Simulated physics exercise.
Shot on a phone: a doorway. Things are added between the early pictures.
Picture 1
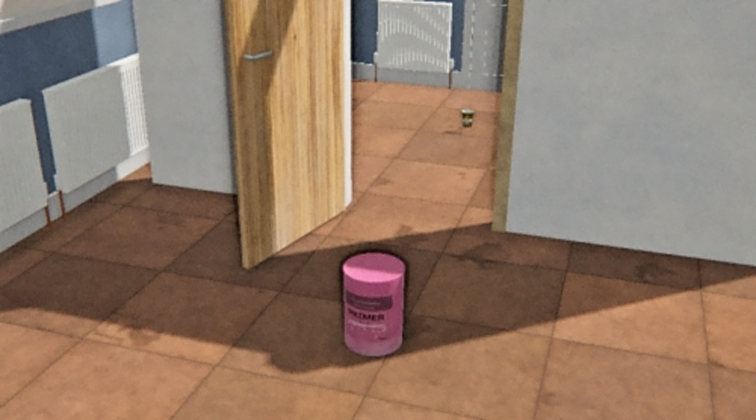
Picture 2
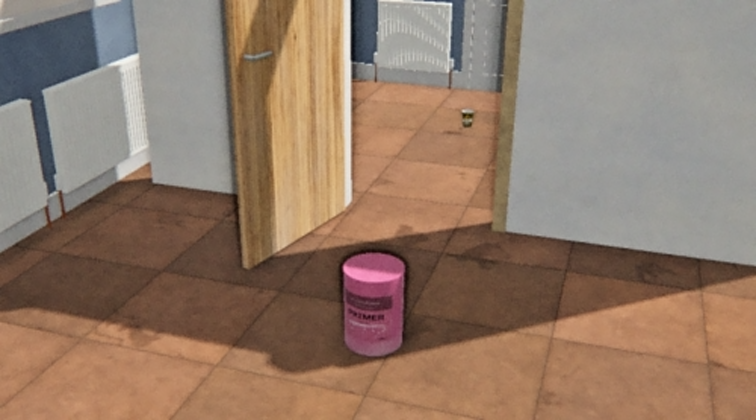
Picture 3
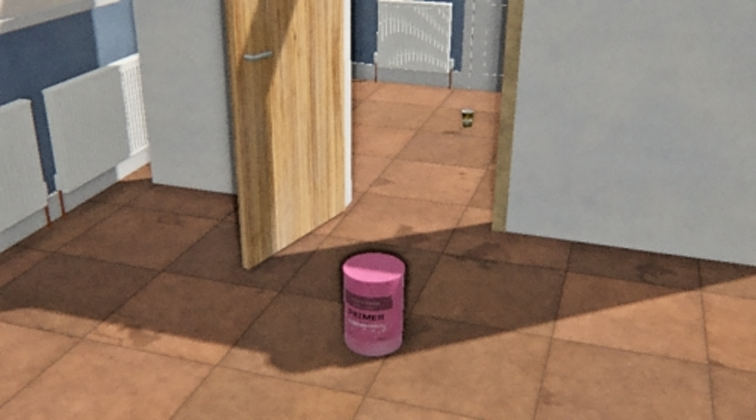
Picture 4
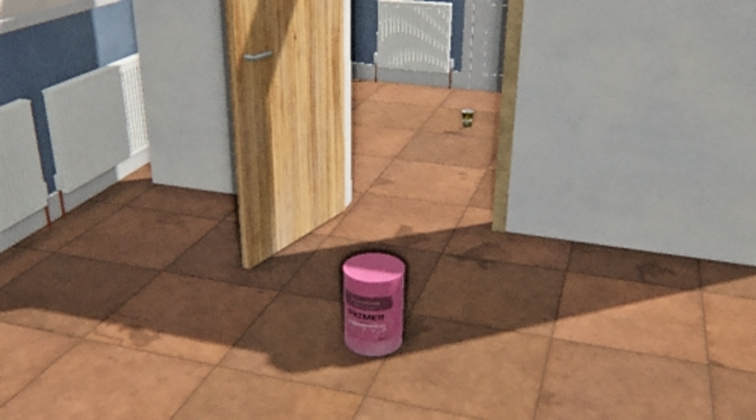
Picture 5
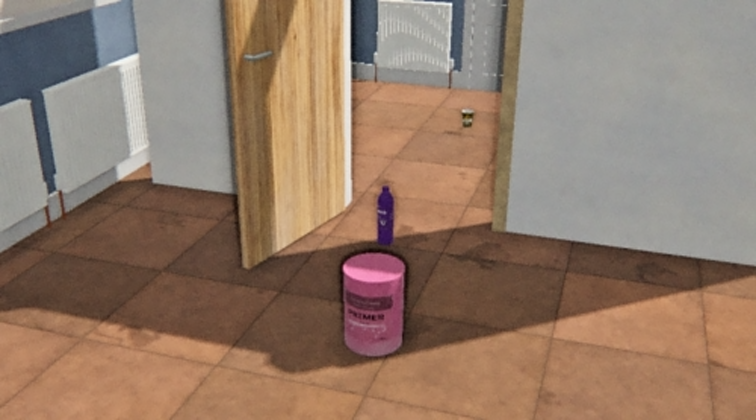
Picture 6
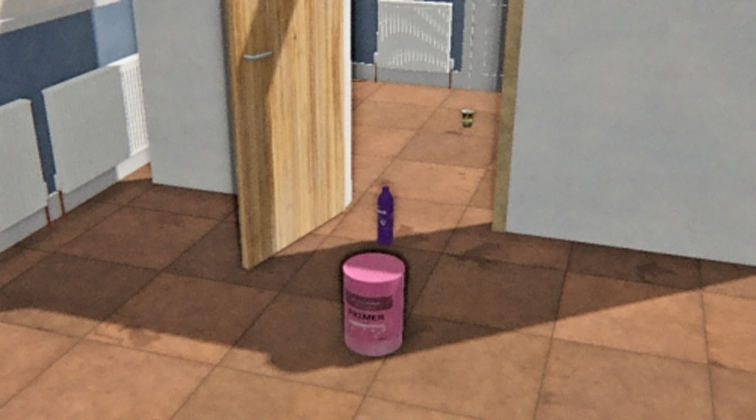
Wooden door standing wide open and still beside a pink pail on a tiled floor, a purple bottle appearing behind the pail.
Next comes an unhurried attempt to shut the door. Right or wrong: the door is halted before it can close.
Wrong, it closes fully.
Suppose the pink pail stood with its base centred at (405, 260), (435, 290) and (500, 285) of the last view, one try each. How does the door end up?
First it cannot finish its swing, then it finishes its swing, and last it finishes its swing.
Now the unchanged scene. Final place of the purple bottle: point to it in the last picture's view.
It ends up near (437, 194).
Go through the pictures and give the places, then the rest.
In the first picture, door wide open and still; pink pail (374, 304).
In the second picture, door wide open and still; pink pail (374, 304).
In the third picture, door wide open and still; pink pail (374, 304).
In the fourth picture, door wide open and still; pink pail (374, 304).
In the fifth picture, door wide open and still; pink pail (374, 304).
In the sixth picture, door wide open and still; purple bottle (386, 215); pink pail (374, 304).
Then, 1.00 s on from there, door 51° open.
Then, 1.50 s on from there, door 15° open; purple bottle shifted well along near (427, 202).
Then, 2.00 s on from there, door 0° open; purple bottle turned 62° from how it was put near (447, 189).
In the end, door 0° open; toppled on the floor, purple bottle; pink pail unmoved. At the end, from the last picture's camera, purple bottle near (437, 194).
